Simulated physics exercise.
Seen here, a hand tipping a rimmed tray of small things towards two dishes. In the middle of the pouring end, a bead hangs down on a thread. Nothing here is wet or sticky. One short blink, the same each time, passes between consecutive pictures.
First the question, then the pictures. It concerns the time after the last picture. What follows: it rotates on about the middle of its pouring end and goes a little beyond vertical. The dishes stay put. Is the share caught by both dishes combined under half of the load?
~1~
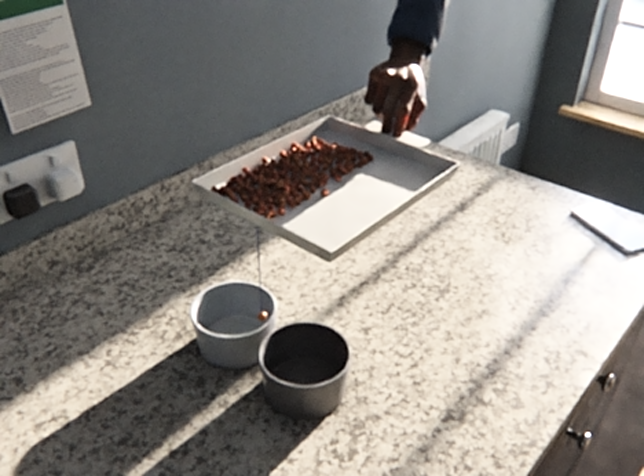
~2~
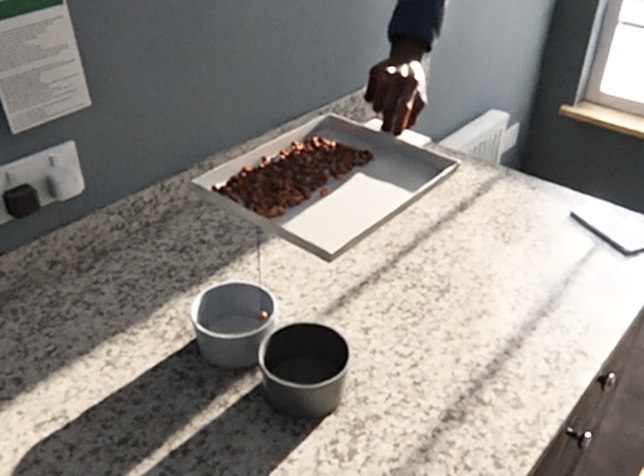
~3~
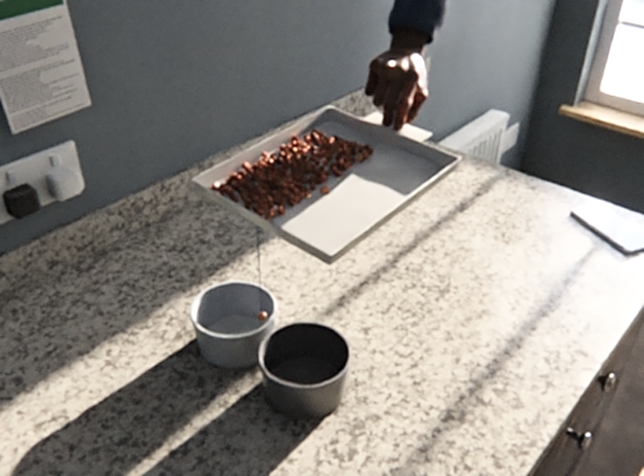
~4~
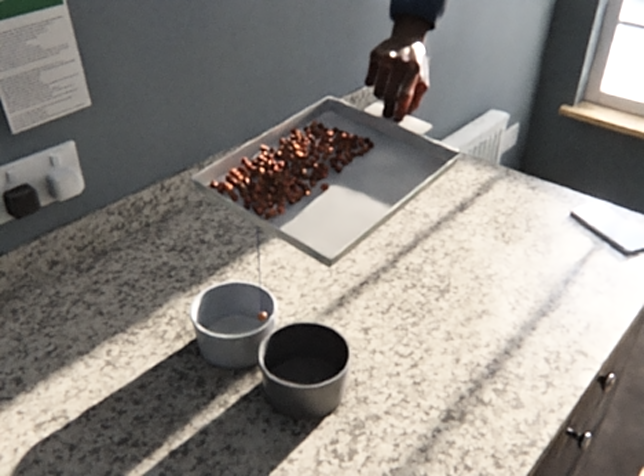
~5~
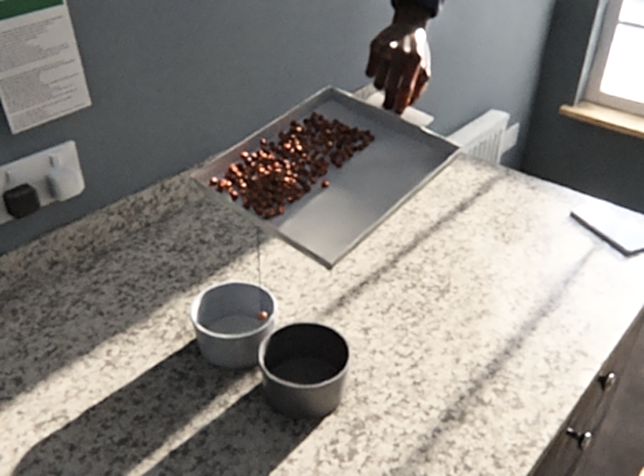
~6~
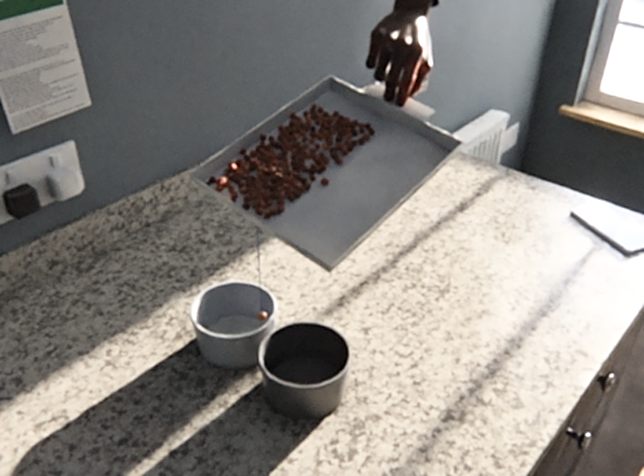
No, it is above half.
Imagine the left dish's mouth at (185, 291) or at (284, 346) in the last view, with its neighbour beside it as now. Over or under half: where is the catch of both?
Held in all, by try: A smaller portion, then a larger portion.
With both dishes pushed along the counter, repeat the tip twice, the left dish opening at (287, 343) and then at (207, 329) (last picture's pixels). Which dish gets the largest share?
Well, first the dish at left, then the dish at right.
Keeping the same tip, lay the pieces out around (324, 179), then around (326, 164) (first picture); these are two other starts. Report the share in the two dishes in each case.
It would be roughly 80 per cent for the first and roughly 80 per cent for the second.
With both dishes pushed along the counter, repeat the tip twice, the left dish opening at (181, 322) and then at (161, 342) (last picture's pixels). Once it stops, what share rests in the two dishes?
About 30 per cent, then about 10 per cent.
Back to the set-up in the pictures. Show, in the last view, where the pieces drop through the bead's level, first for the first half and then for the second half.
(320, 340), then (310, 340).
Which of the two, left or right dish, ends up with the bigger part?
It's the right of the two that is fuller.
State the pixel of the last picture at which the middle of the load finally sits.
At about (309, 388).
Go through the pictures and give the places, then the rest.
Corners of the pouring end at (197, 181) and (330, 248), level; middle of the load at (295, 175), clay pellets; left dish at (204, 344); right dish at (274, 393); bead on its thread at (262, 317), in the first frame.
Corners of the pouring end at (197, 181) and (330, 249), level; middle of the load at (295, 174), in the second frame.
Corners of the pouring end at (197, 179) and (330, 251), tipped barely, lowest at the right corner; middle of the load at (295, 171), in the third frame.
Corners of the pouring end at (196, 177) and (330, 255), tipped a little, lowest at the right corner; middle of the load at (294, 166), in the fourth frame.
Corners of the pouring end at (196, 175) and (330, 258), tipped a little, lowest at the right corner; middle of the load at (294, 162), in the fifth frame.
Corners of the pouring end at (195, 174) and (330, 261), tipped a little, lowest at the right corner; middle of the load at (294, 157); left dish at (204, 344); right dish at (274, 393), in the sixth frame.
Soon after the last picture, tray tipped steeply; nearly all on the tray; a stray few in the right dish; a stray few in the air.
A little later, tray tipped right over; most on the tray; a small part in the right dish; a stray few outside both; a stray few in the air.
Later still, tray tipped past a quarter turn; most in the right dish; about a quarter outside both.
At rest, tray tipped past a quarter turn; most in the right dish; none in the left dish; about a quarter outside both.
